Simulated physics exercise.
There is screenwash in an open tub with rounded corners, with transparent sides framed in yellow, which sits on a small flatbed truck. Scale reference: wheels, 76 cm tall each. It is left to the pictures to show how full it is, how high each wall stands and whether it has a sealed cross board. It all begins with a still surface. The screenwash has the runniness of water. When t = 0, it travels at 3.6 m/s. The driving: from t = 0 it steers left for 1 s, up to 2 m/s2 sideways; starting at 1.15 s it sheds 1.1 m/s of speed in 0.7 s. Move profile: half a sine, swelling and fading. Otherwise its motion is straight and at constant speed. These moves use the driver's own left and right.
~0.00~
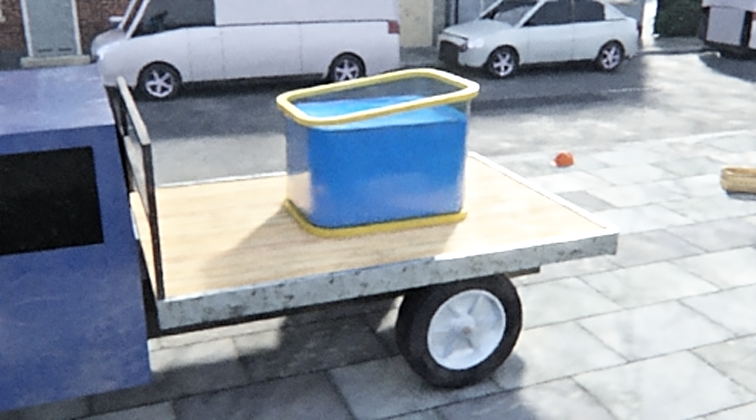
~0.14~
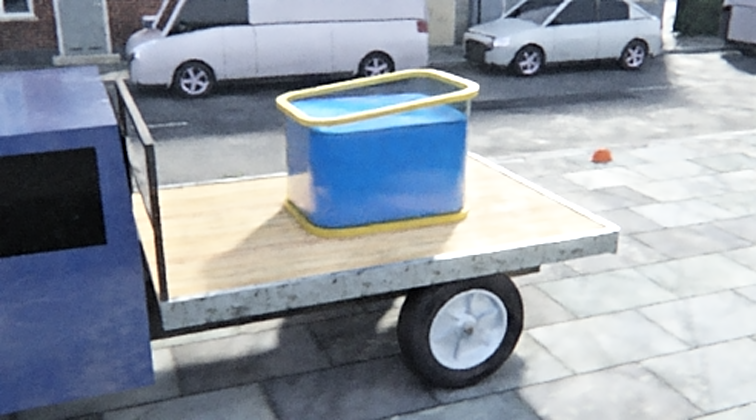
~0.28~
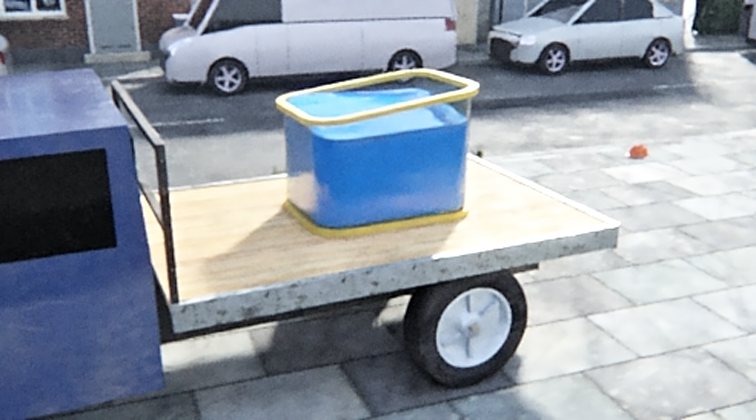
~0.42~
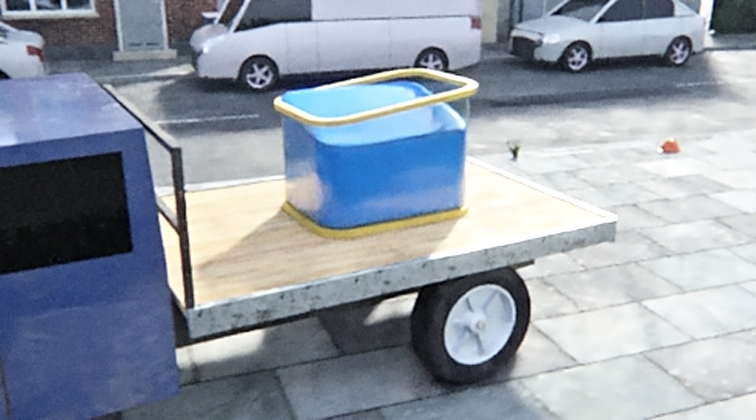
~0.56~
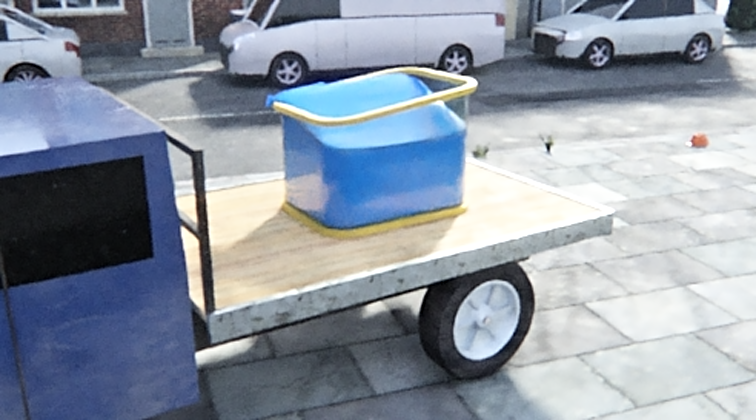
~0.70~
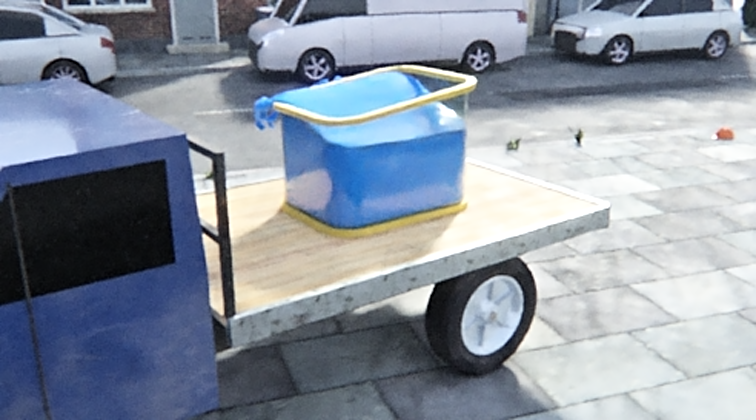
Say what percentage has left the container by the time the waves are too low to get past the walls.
Close to 6 per cent has left it.
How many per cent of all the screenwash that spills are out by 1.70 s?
I'd say some 20 percent by then.
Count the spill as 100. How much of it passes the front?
Fraction of spill: Roughly 80%.
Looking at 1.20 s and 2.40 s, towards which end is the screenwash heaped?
Earlier it favours the forward side, later the rear side.
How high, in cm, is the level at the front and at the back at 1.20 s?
The surface sits near 60 cm in front and near 58 cm at the rear.
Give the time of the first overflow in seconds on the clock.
First escape: Approx. 0.9 s.
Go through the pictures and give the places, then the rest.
In the first picture, the screenwash reaches (321, 125) at the front end; it reaches (456, 114) at the back end; no slope yet; the front is on the left, levels are read along the near wall; a wheel hub at (470, 333).
In the second picture, the screenwash reaches (322, 133) at the front end; it reaches (456, 114) at the back end; it is heaped 4° towards the far side.
In the third picture, the screenwash reaches (325, 129) at the front end; it reaches (456, 117) at the back end; it is heaped 7° towards the far side.
In the fourth picture, the screenwash reaches (329, 138) at the front end; it reaches (455, 120) at the back end; it is heaped 15° towards the far side.
In the fifth picture, the screenwash reaches (334, 144) at the front end; it reaches (454, 123) at the back end; it is heaped 21° towards the far side.
In the sixth picture, the screenwash reaches (339, 144) at the front end; it reaches (454, 120) at the back end; it is heaped 2° towards the back and 20° towards the far side; a wheel hub at (498, 318).
Then, 1.20 s in, it stands 57 cm high behind and 61 cm in front; 1 per cent has gone over the far side.
Then, 1.70 s in, it stands 44 cm high behind and 71 cm in front; 1 per cent has gone over the far side and the front.
Then, 2.40 s in, it stands 72 cm high behind and 43 cm in front; 4 per cent has gone mostly over the front, some over the far side.
Then, 4.84 s in, 6 per cent has gone over the front, a little elsewhere, 26 of 437 litres.
